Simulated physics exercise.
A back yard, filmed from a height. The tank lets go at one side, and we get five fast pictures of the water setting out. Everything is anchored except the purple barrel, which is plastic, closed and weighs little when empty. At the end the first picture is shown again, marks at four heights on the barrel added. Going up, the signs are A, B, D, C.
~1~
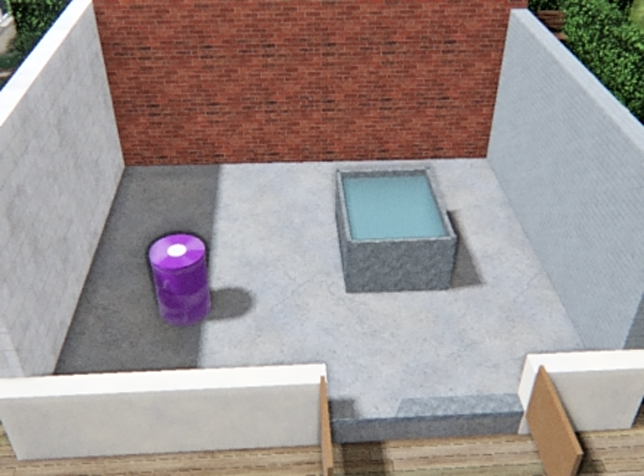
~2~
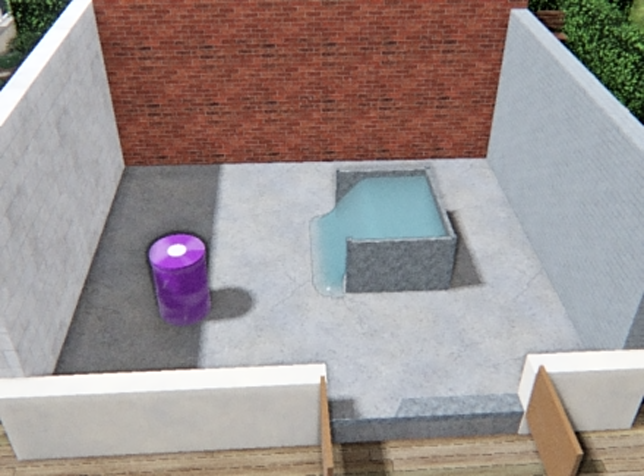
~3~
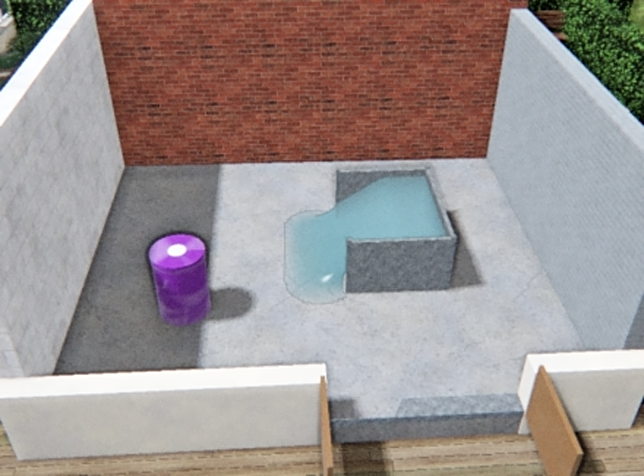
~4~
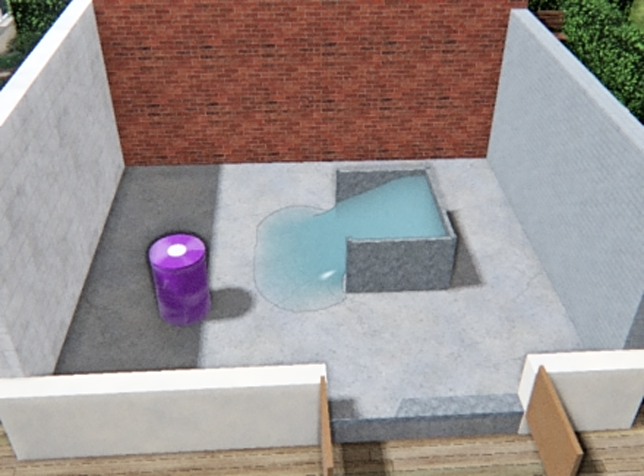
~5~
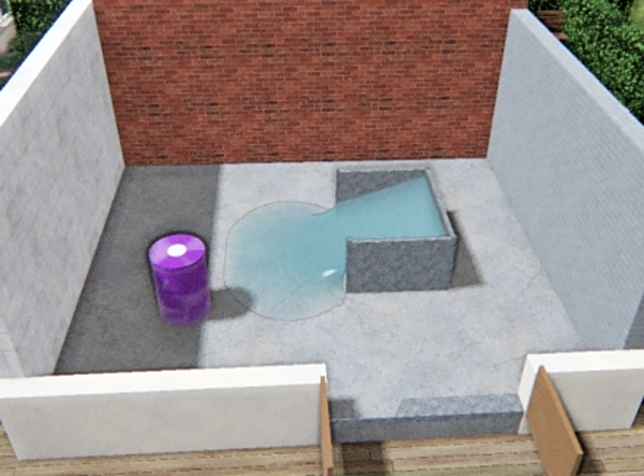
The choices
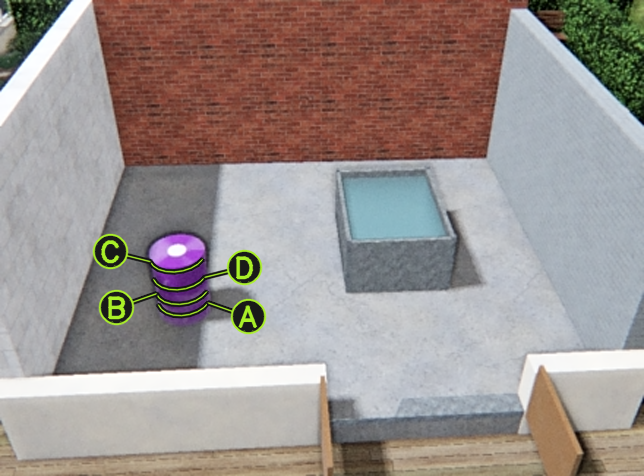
In a walled back yard with a purple barrel on the left, water poured out of the left side of a full stone tank and spread steadily across the paving in a widening, rounded puddle.
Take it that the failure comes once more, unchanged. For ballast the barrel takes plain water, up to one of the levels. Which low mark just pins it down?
Level B just does it.
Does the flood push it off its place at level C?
No, not at all.
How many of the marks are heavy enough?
Three of them.
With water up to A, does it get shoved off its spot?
Yes, that goes wrong.
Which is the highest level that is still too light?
A it is.
On the marked copy, A at (181, 315); B at (179, 304); C at (174, 271); D at (177, 289); from the bottom up A, B, D, C.
If A is chosen, it is pushed about half its own width away.
If B is chosen, it does not move.
If C is chosen, it does not move.
If D is chosen, it does not move.
